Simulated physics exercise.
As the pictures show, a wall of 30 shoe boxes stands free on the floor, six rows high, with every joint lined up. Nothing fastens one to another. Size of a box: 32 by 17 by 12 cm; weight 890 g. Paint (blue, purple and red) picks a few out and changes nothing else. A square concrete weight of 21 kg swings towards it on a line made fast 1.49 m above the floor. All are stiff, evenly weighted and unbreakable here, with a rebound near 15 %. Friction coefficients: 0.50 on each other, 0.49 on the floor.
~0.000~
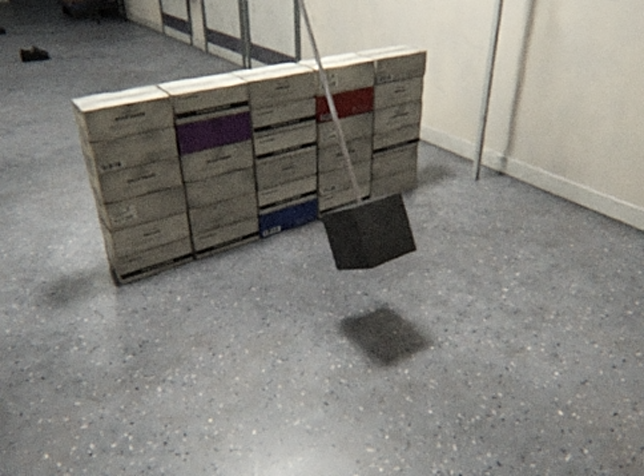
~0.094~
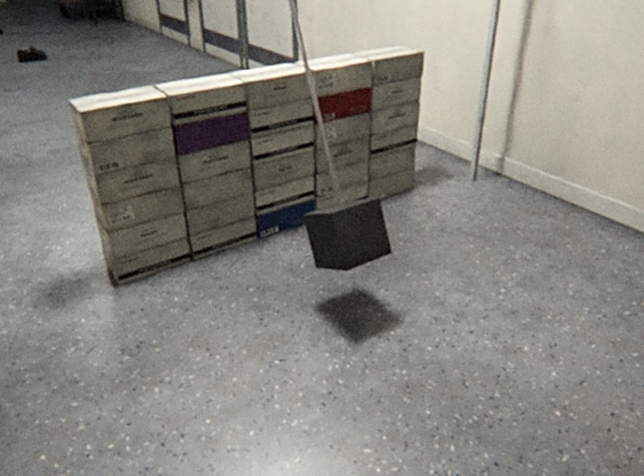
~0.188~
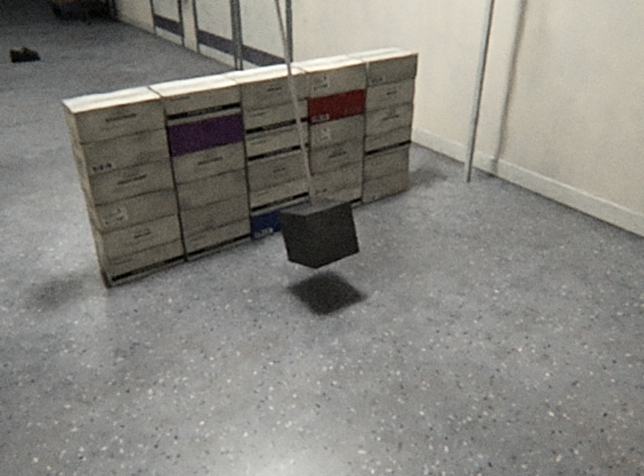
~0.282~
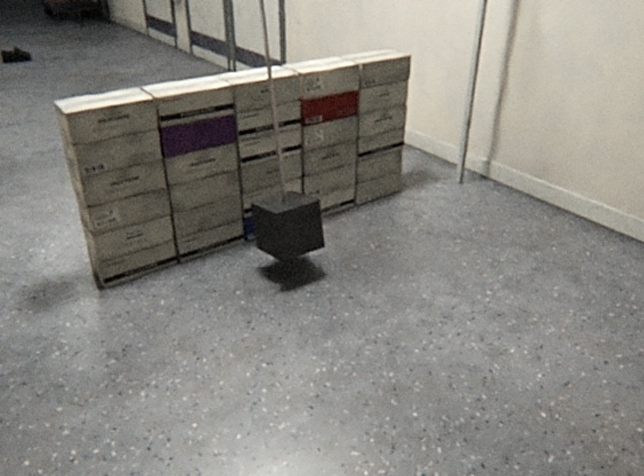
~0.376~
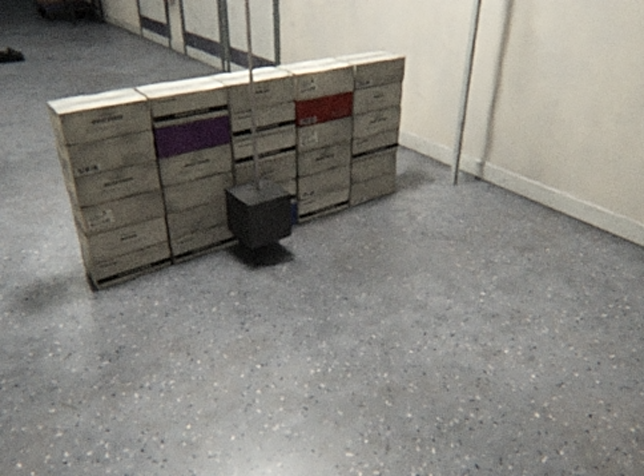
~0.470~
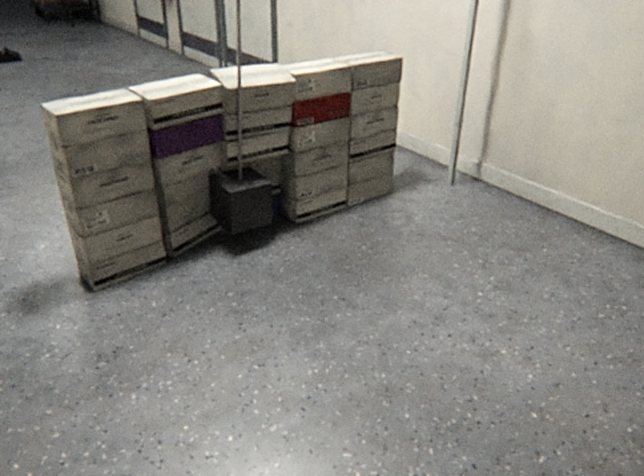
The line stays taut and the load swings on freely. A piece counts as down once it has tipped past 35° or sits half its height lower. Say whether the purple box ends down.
It comes down.
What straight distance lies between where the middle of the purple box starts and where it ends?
Roughly 82 cm away.
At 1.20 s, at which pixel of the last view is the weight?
At about (217, 177).
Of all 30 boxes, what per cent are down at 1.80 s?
At that moment 25 per cent.
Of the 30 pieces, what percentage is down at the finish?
Near 25 per cent.
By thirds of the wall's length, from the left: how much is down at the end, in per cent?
In per cent: Left 20, middle 80, right 0.
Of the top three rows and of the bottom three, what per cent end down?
From the top 40, from the bottom 10 per cent.
After 0.62 s, line 14° past plumb; 3 of the 30 boxes down; purple box leaning 13°; blue box shifted 31 cm.
After 1.20 s, line 16° past plumb; 5 of the 30 boxes down; purple box leaning 21°; blue box shifted 35 cm.
After 1.80 s, line 10° before plumb; 8 of the 30 boxes down; purple box on its side.
At rest (2.7 s), line plumb; 8 of the 30 boxes down; purple box on its side; red box unmoved; blue box shifted 35 cm. As the last picture would show them, middles, purple box near (220, 318), red box near (314, 105).
